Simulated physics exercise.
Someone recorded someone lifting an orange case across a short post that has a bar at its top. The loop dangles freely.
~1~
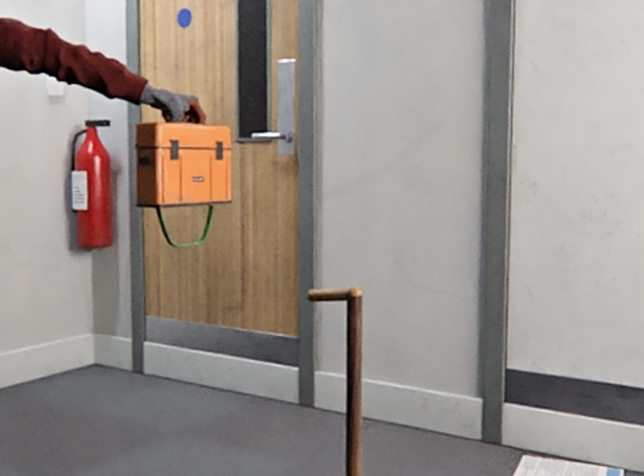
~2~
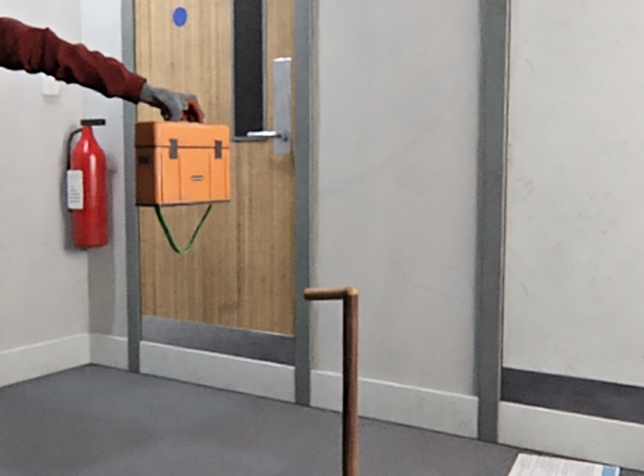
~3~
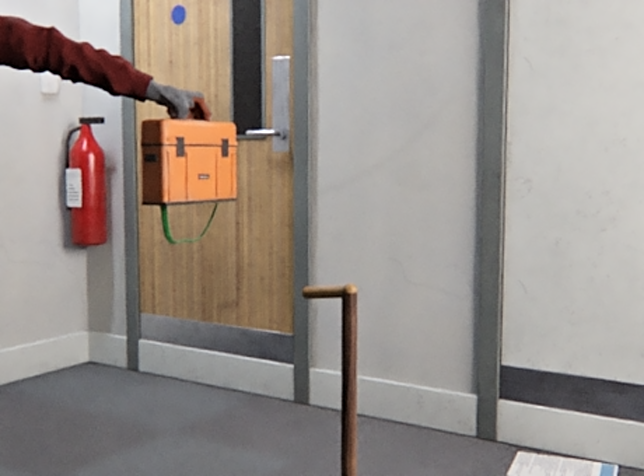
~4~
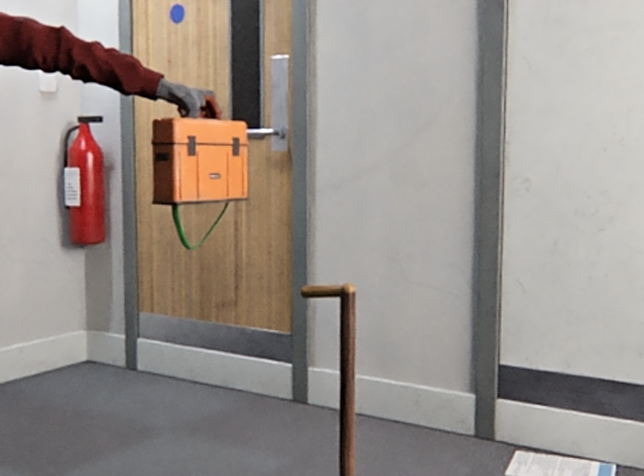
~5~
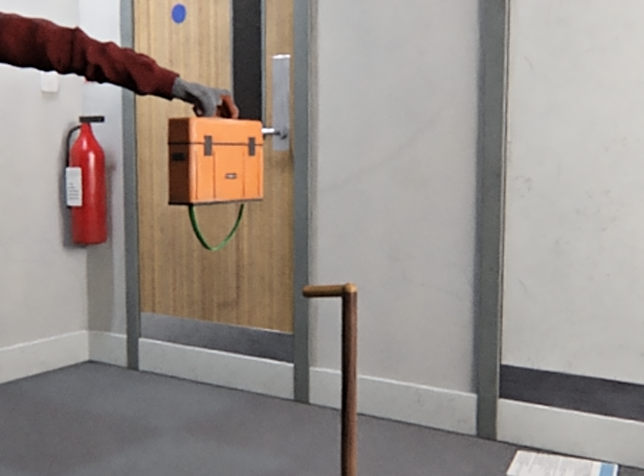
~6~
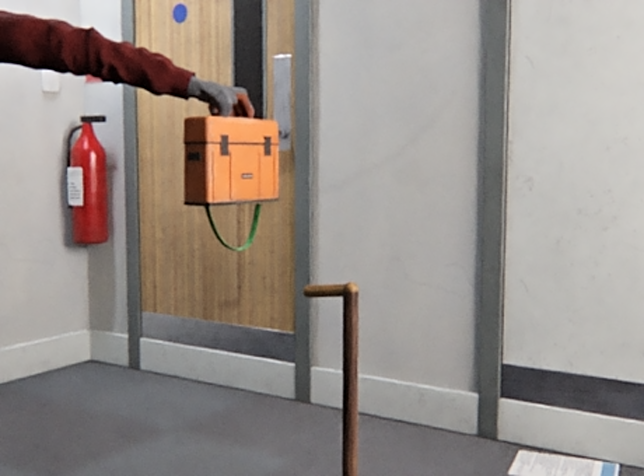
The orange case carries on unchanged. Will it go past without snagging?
Yes. It carries on past.
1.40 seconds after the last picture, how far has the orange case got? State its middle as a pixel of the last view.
Close to (483, 162) in the last view.
Then, 0.72 s later than the last view, case over the post near (350, 161).
Then, 1.40 s later than the last view, case past the post near (483, 162).
Finally, case past the post near (519, 162). The orange case goes by freely.
